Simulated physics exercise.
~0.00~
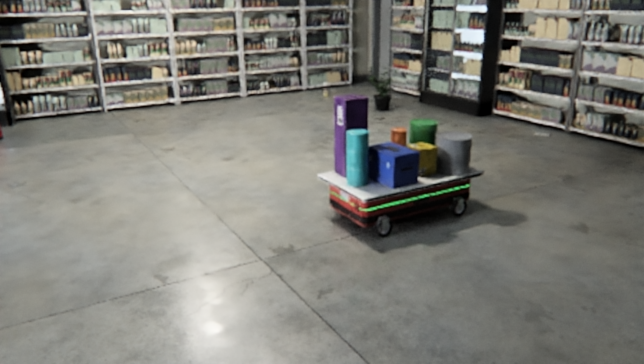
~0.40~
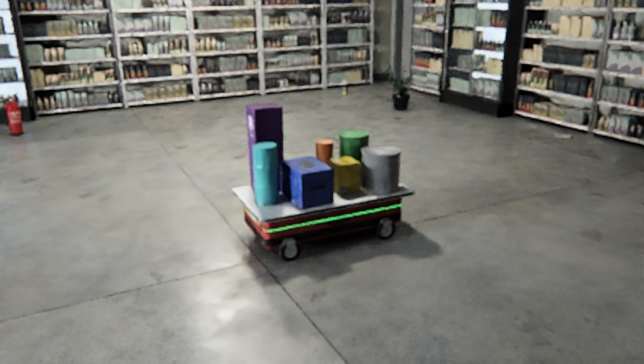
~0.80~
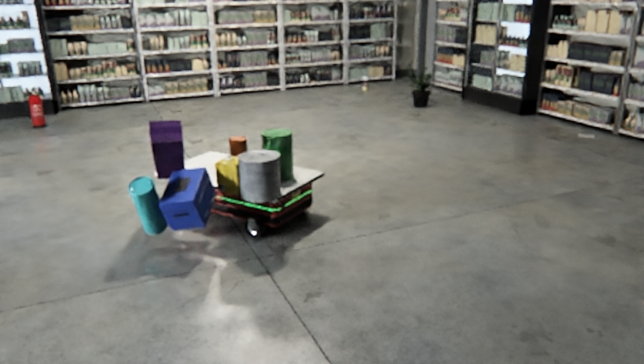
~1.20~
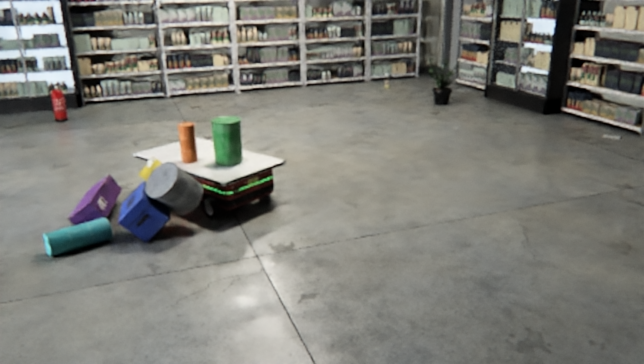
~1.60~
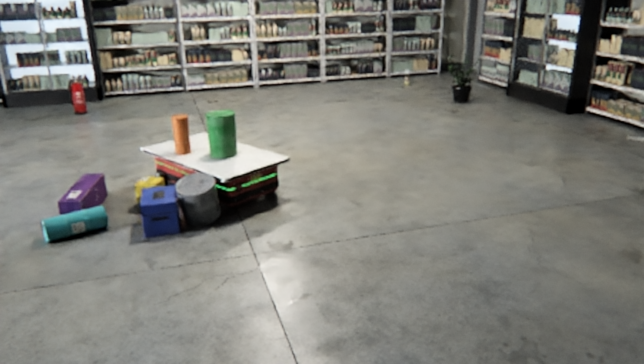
A low powered cart carrying a cluster of colourful boxes and cylinders rolls leftward across a grey concrete floor, seen from slightly above, with stocked shelves behind. A tall purple box, turquoise cylinder and blue box stand towards the left of its deck, with orange, yellow, green and grey items beside them. As the cart curves away, the turquoise and blue pieces slip off the near edge and the purple box leans. The purple, grey and yellow items follow them over. The cart stops with green and orange cylinders upright on deck, while purple and turquoise lie toppled and the others stand on the floor.
